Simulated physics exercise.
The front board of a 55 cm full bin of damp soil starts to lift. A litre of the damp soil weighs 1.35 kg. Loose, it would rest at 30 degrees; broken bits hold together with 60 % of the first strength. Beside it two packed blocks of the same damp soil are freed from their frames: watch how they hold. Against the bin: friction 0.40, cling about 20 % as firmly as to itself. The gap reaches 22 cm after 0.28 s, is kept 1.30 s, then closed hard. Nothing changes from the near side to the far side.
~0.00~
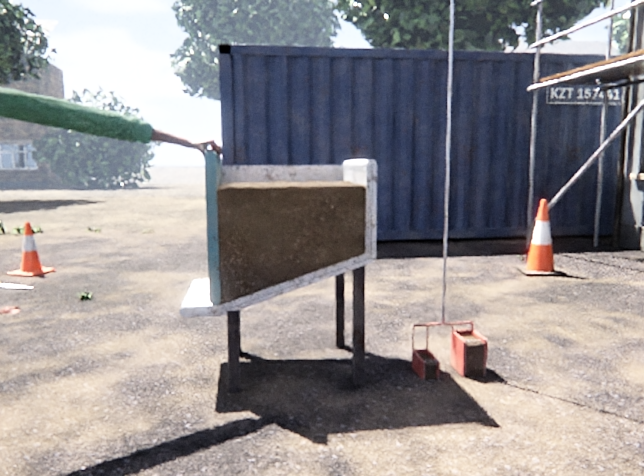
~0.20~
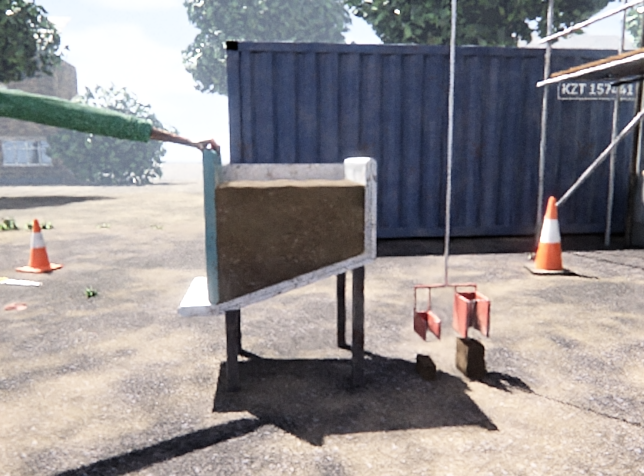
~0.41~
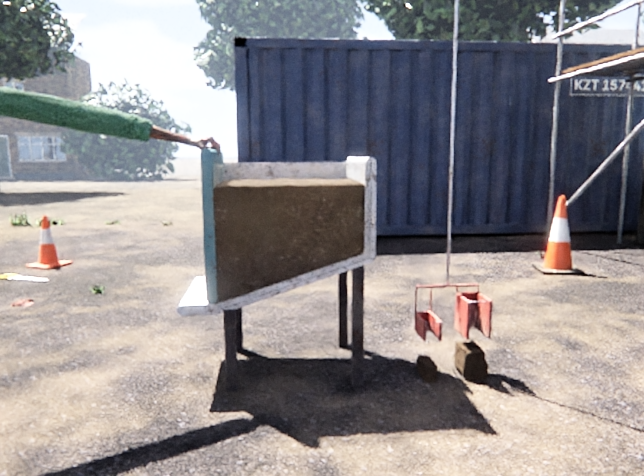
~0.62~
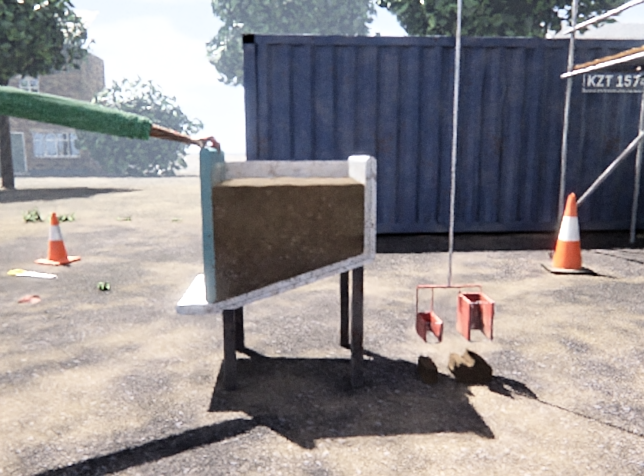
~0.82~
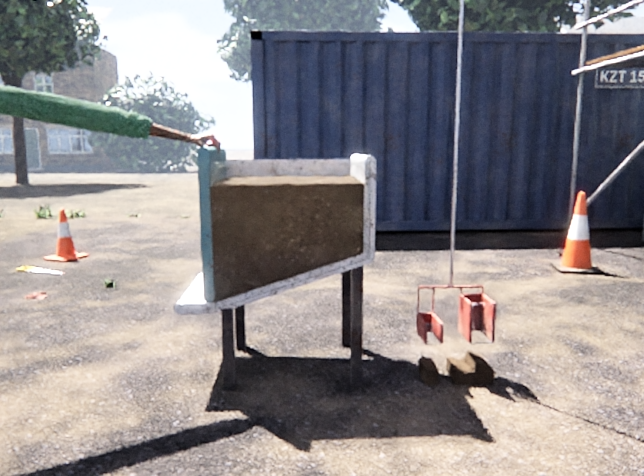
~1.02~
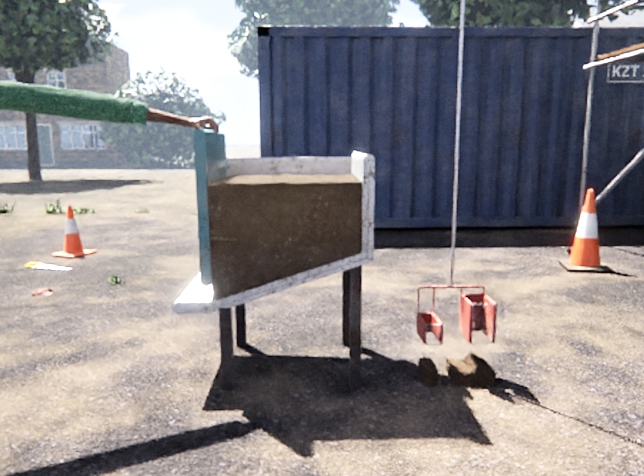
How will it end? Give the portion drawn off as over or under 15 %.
The portion drawn off is under 15 %.
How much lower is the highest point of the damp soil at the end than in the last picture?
About 0 cm.
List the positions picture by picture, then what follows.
The first picture shows top of the hatch at (210, 156), not yet moved; top of the damp soil at (355, 185); blocks stand 8.1 cm, 17 cm (left to right).
The second picture shows top of the hatch at (208, 155), not yet moved; top of the damp soil at (354, 185); blocks stand 8.1 cm, 17 cm (left to right).
The third picture shows top of the hatch at (206, 154), not yet moved; top of the damp soil at (354, 184); blocks stand 8.1 cm, 15 cm (left to right).
The fourth picture shows top of the hatch at (205, 153), not yet moved; top of the damp soil at (353, 183); blocks stand 8.1 cm, 12 cm (left to right).
The fifth picture shows top of the hatch at (203, 152), not yet moved; top of the damp soil at (353, 183); blocks stand 8.1 cm, 11 cm (left to right).
The sixth picture shows top of the hatch at (199, 134), moved 7.2 cm; top of the damp soil at (356, 182); blocks stand 8.1 cm, 11 cm (left to right).
After 1.41 s, the hatch is 22 cm open and 0 % is out.
After 1.88 s, the hatch is 22 cm open and 0 % is out.
After 2.34 s, the hatch is 22 cm open and 3 % is out.
After 2.80 s, the hatch is 5.2 cm open and 6 % is out.
After 3.54 s, at the end, the hatch is shut and 6 % is out.
